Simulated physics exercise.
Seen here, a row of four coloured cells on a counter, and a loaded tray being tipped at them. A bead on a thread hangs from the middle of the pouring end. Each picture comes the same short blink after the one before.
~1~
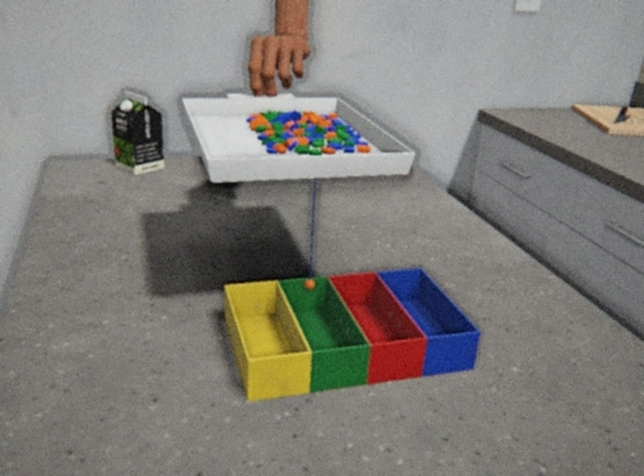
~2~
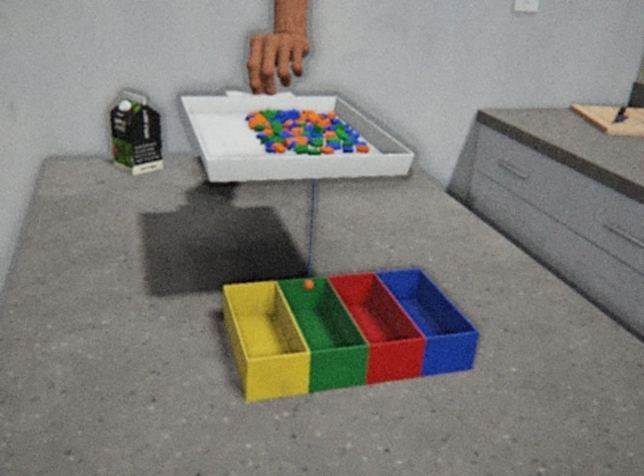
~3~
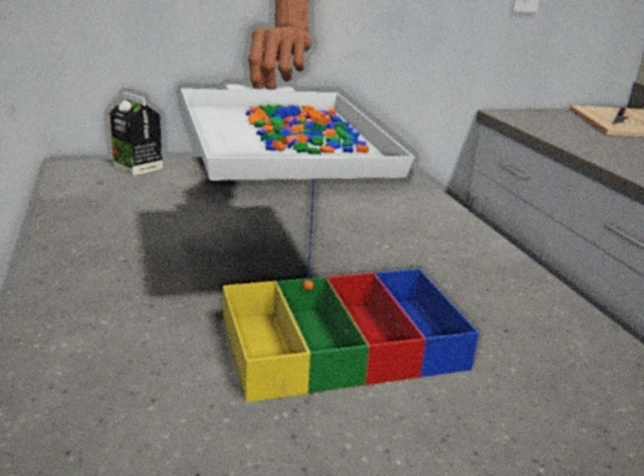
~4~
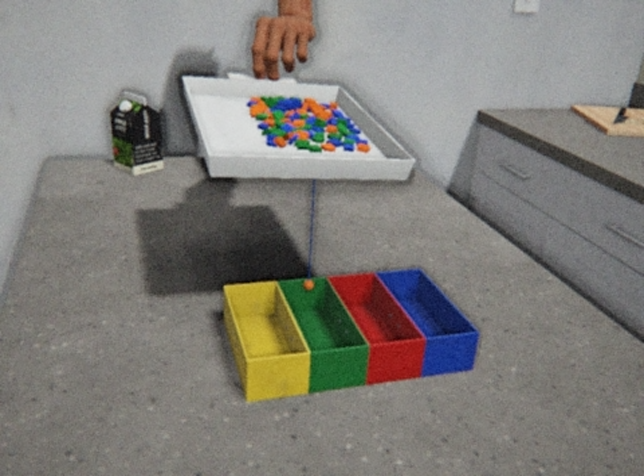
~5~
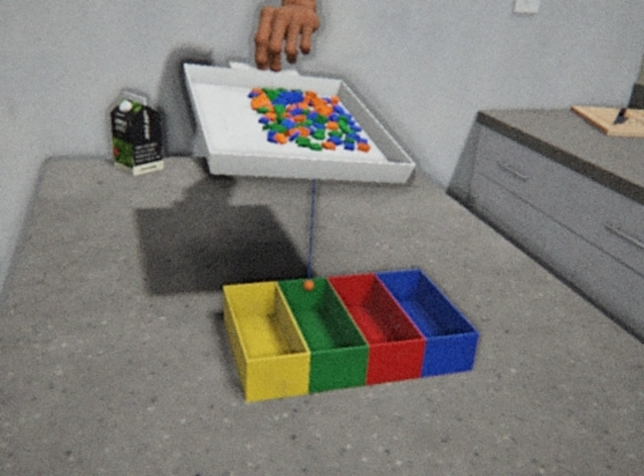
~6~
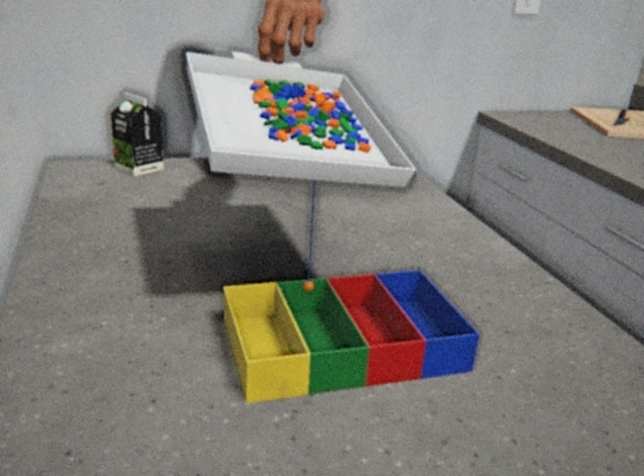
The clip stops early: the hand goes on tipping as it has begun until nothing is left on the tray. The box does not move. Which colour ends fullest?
Most goes to the red cell.
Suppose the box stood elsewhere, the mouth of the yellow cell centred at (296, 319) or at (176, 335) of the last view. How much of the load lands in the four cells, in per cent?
The first gives 100 %, the second 10 %.
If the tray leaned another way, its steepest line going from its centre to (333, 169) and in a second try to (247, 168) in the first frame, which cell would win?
One: The red cell. Two: The yellow one.
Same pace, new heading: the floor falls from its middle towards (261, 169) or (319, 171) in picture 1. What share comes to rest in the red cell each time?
Roughly 0 per cent, and 40 per cent.
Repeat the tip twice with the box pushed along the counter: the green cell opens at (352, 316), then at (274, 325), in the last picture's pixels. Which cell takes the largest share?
In turn: That red cell; blue.
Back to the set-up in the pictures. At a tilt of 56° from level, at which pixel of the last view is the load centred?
At about (370, 156).
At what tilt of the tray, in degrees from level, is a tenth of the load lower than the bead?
At about 80°.
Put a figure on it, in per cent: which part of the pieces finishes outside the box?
Some 0 per cent.
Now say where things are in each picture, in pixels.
Corners of the pouring end at (212, 159) and (410, 152), level; middle of the load at (303, 128), mosaic tiles; bead on its thread at (310, 285); yellow cell at (279, 373); green cell at (340, 365); red cell at (397, 357); blue cell at (451, 350), in the first frame.
Corners of the pouring end at (211, 158) and (409, 153), level; middle of the load at (302, 127), in the second frame.
Corners of the pouring end at (211, 157) and (409, 156), tipped barely, lowest at the right corner; middle of the load at (302, 124), in the third frame.
Corners of the pouring end at (213, 154) and (410, 159), tipped a little, lowest at the right corner; middle of the load at (304, 119), in the fourth frame.
Corners of the pouring end at (214, 151) and (410, 163), tipped a little, lowest at the right corner; middle of the load at (305, 114), in the fifth frame.
Corners of the pouring end at (216, 149) and (411, 167), tipped a little, lowest at the right corner; middle of the load at (307, 110); yellow cell at (278, 374); green cell at (339, 367); red cell at (396, 359); blue cell at (450, 352), in the sixth frame.
Soon after the last picture, tray tipped steeply; nearly all on the tray; a stray few falling or outside the box.
A little later, tray tipped right over; most on the tray; about a quarter in the blue cell; a small part in the red cell.
Later still, tray tipped past a quarter turn; about two thirds in the red cell; about a third in the blue cell.
At rest, tray tipped past a quarter turn; about two thirds in the red cell; about a third in the blue cell; none in the yellow cell; none in the green cell.
